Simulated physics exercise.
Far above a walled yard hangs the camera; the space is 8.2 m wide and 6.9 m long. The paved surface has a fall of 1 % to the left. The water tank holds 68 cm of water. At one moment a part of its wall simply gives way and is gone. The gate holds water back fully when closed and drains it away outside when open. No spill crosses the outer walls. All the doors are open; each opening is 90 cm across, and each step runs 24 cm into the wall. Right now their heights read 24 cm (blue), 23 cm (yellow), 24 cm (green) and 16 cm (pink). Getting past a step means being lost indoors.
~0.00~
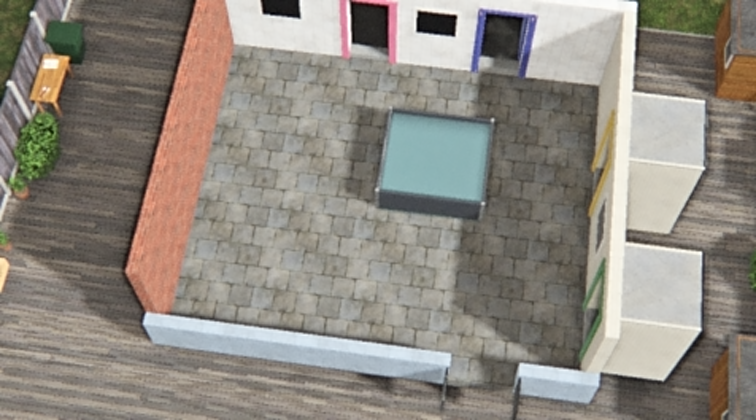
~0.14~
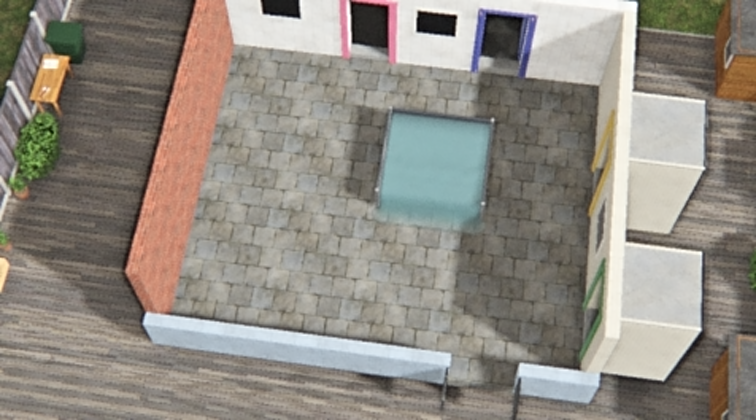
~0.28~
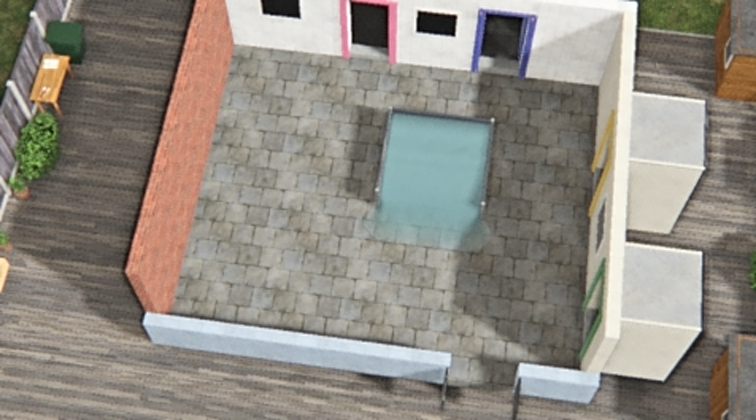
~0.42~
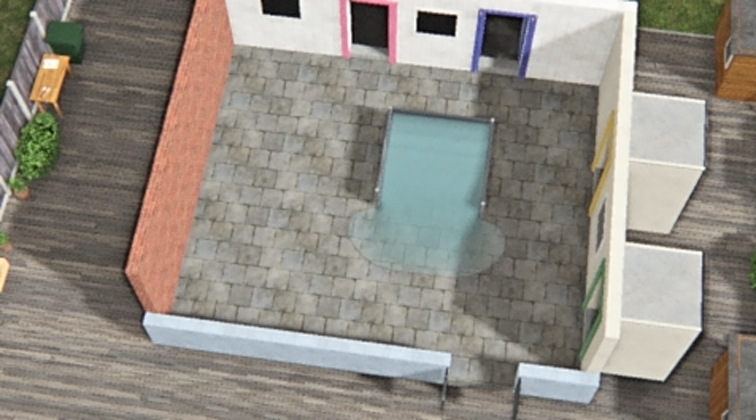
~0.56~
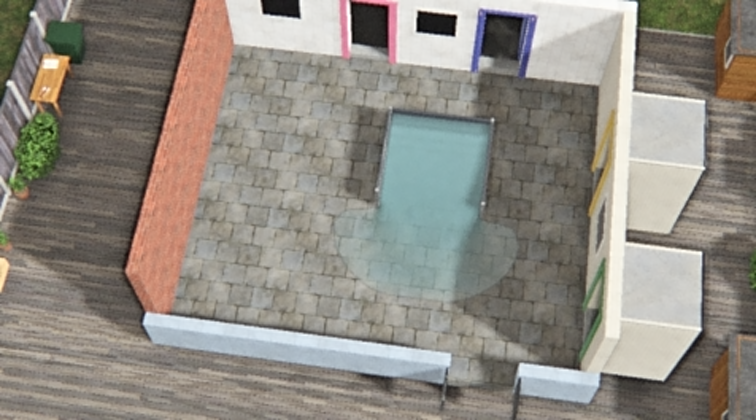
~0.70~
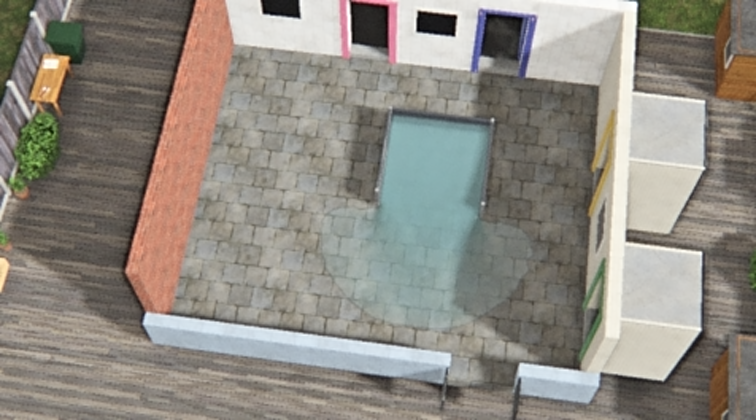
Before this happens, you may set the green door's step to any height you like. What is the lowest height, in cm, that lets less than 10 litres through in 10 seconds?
About 8 cm.
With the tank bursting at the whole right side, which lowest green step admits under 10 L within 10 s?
Near 8.5 cm.
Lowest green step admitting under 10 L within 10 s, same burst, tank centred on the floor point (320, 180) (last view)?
In that case about 11.5 cm.
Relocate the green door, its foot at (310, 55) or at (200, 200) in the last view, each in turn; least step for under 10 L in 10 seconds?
7.0 and 7.0 cm.
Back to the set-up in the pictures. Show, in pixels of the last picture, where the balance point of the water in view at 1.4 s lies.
Around (424, 233).
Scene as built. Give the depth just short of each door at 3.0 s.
In cm: Blue 0, yellow 0, green 8, pink 0.
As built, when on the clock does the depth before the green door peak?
Roughly at 3.8 s.
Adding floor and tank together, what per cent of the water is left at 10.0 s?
Some 78 %.
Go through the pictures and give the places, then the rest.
The first frame shows still water, 68 cm deep, in the water tank at (436, 157); the green door at (592, 315) is dry.
In the second frame, the gap is at (429, 207), the front 0.3 m out at (380, 219); the back of the water tank holds 68 cm.
In the third frame, the front is at (380, 237), 0.7 m from the gap at (429, 208); 1.6 m2 of floor is wet, 68 cm left at the back.
In the fourth frame, the gap is at (429, 209), the front 1.3 m out at (384, 265); the back of the water tank holds 66 cm.
In the fifth frame, the gap is at (429, 209), the front 1.8 m out at (383, 289); the back of the water tank holds 58 cm.
In the sixth frame, the gap is at (429, 209), the front 2.4 m out at (388, 318); the back of the water tank holds 58 cm; 1.7 m in a straight line remain to the green door at (592, 315).
After 1.4 s water covers 30 % of the floor, deepest (36 cm) near (391, 359); it has not reached the green door.
After 3.0 s water covers 35 % of the floor, deepest (38 cm) near (167, 329); 8 cm at the green door, 0 litres in over its 24 cm step.
After 10.0 s water covers 95 % of the floor, deepest (12 cm) near (230, 66); 2 cm at the green door, 0 litres in over its 24 cm step.
At the green door as built, the water arrived by 2.1 s and peaked near 13 cm at 3.8 s.
Run again over the same 10 s with other heights there, 20 litres in over 6.5 cm, 4 litres over 10 cm. The limit of 10 litres is kept from about 8 cm up.
